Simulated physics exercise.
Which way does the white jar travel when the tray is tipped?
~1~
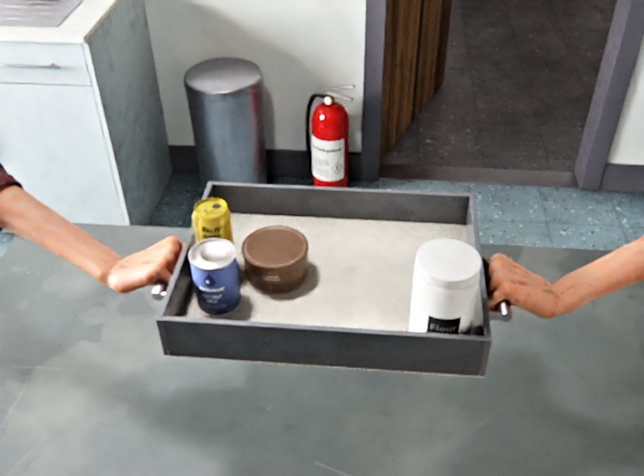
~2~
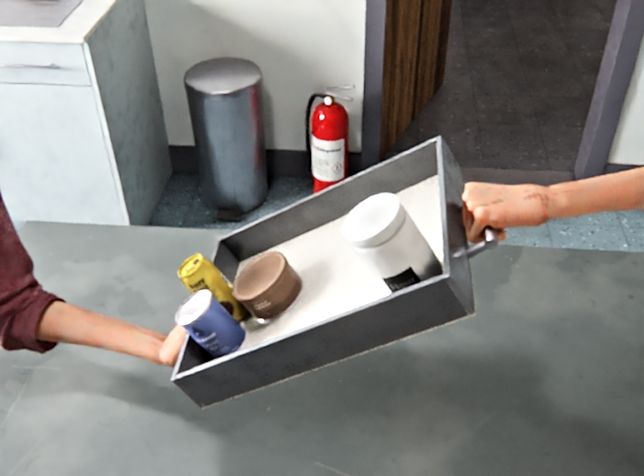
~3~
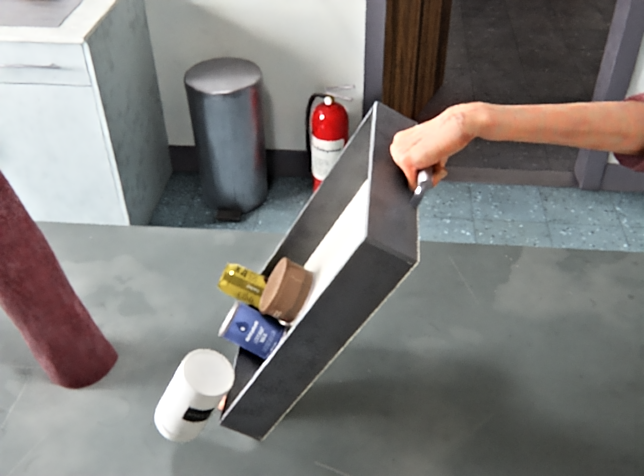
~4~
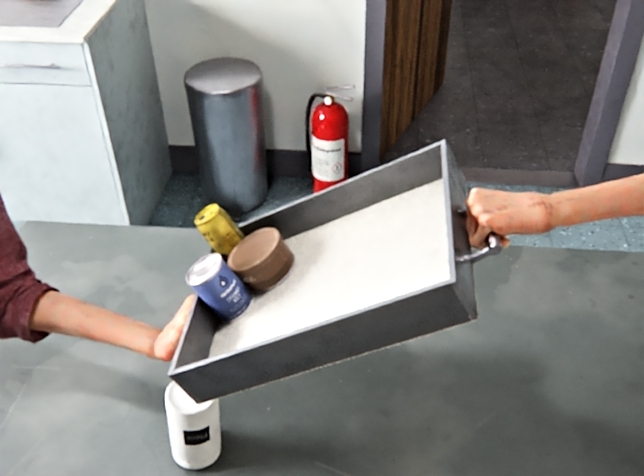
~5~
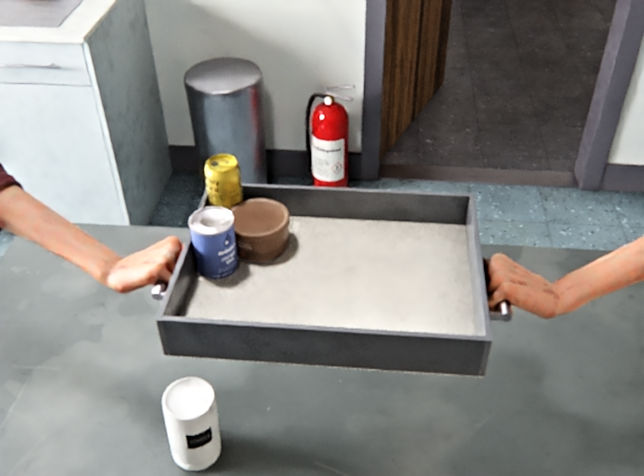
The white jar moves to the left, going out past the lowered end of the tray.
